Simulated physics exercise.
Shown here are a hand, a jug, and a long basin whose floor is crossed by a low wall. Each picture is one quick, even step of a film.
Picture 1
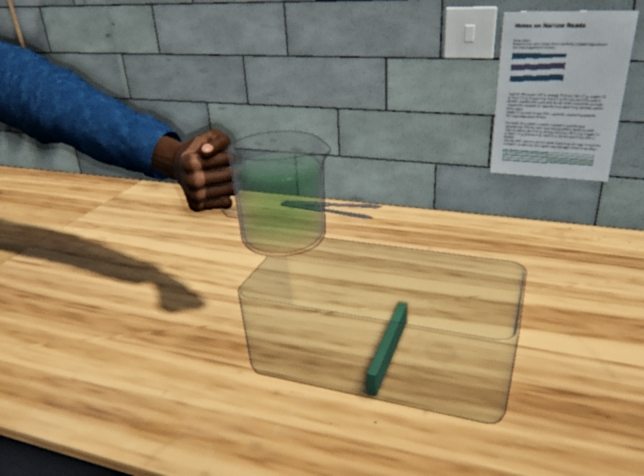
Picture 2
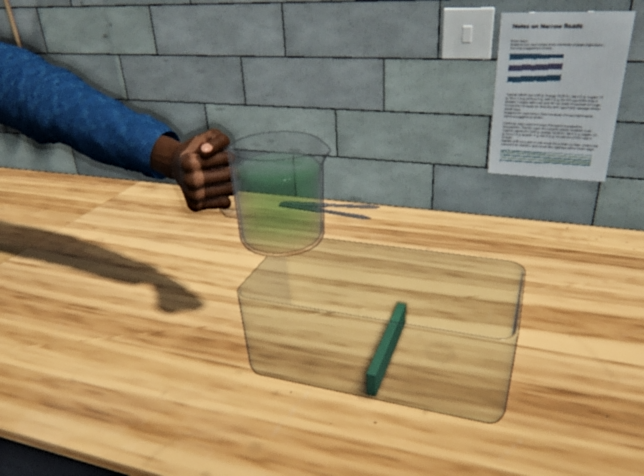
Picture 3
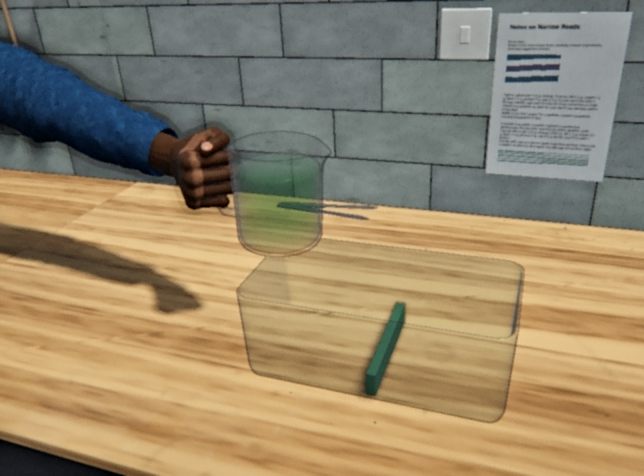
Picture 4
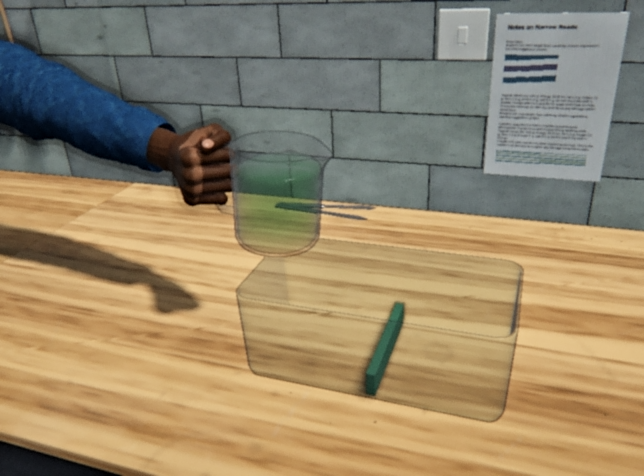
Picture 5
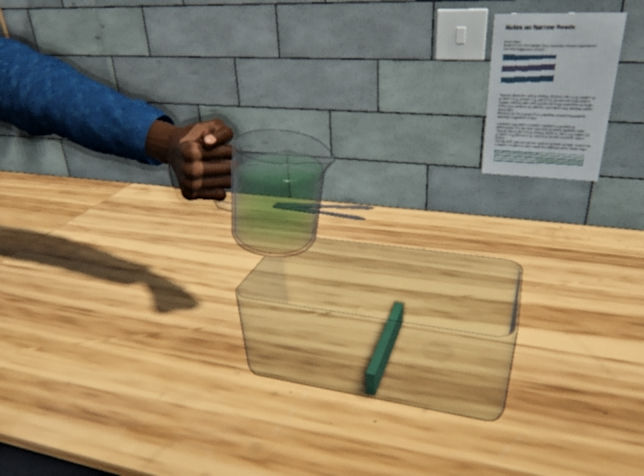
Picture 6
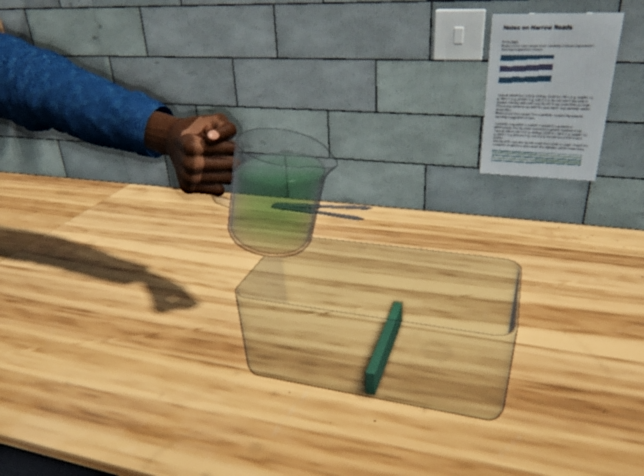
A hand in a blue sleeve held a clear jug of green liquid above a long see-through basin with a low green wall across its floor, and slowly tilted the jug slightly to the right.
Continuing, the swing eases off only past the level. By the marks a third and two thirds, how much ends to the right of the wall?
I'd put the amount right of the wall between the two marks of a third and two thirds.
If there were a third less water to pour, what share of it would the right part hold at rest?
The share comes to roughly 25 per cent.
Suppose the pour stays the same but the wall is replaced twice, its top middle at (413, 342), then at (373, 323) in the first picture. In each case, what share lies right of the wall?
The first placement gives around 15 percent, the second 70 percent.
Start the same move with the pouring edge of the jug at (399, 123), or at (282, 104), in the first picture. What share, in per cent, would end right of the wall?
About 85 per cent, then about 10 per cent.
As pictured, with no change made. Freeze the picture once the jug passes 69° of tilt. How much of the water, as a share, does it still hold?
It works out to close to 80 percent.
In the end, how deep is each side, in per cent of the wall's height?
Roughly 40 percent left, 60 percent right.
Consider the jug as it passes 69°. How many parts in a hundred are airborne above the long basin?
Roughly 15 per cent.
A moment on, the jug is tipped part way and 79 per cent is still to pour, 1 is left of the wall and 7 right of it.
Next, the jug is tipped right over and 19 per cent is still to pour, 23 is left of the wall and 50 right of it.
Then the jug is tipped right over and 0 per cent is still to pour, 46 is left of the wall and 53 right of it.
Later the jug is tipped right over and 0 per cent is still to pour, 46 is left of the wall and 54 right of it.
At rest 46 per cent lies left of the wall, 54 right of it and 0 outside.
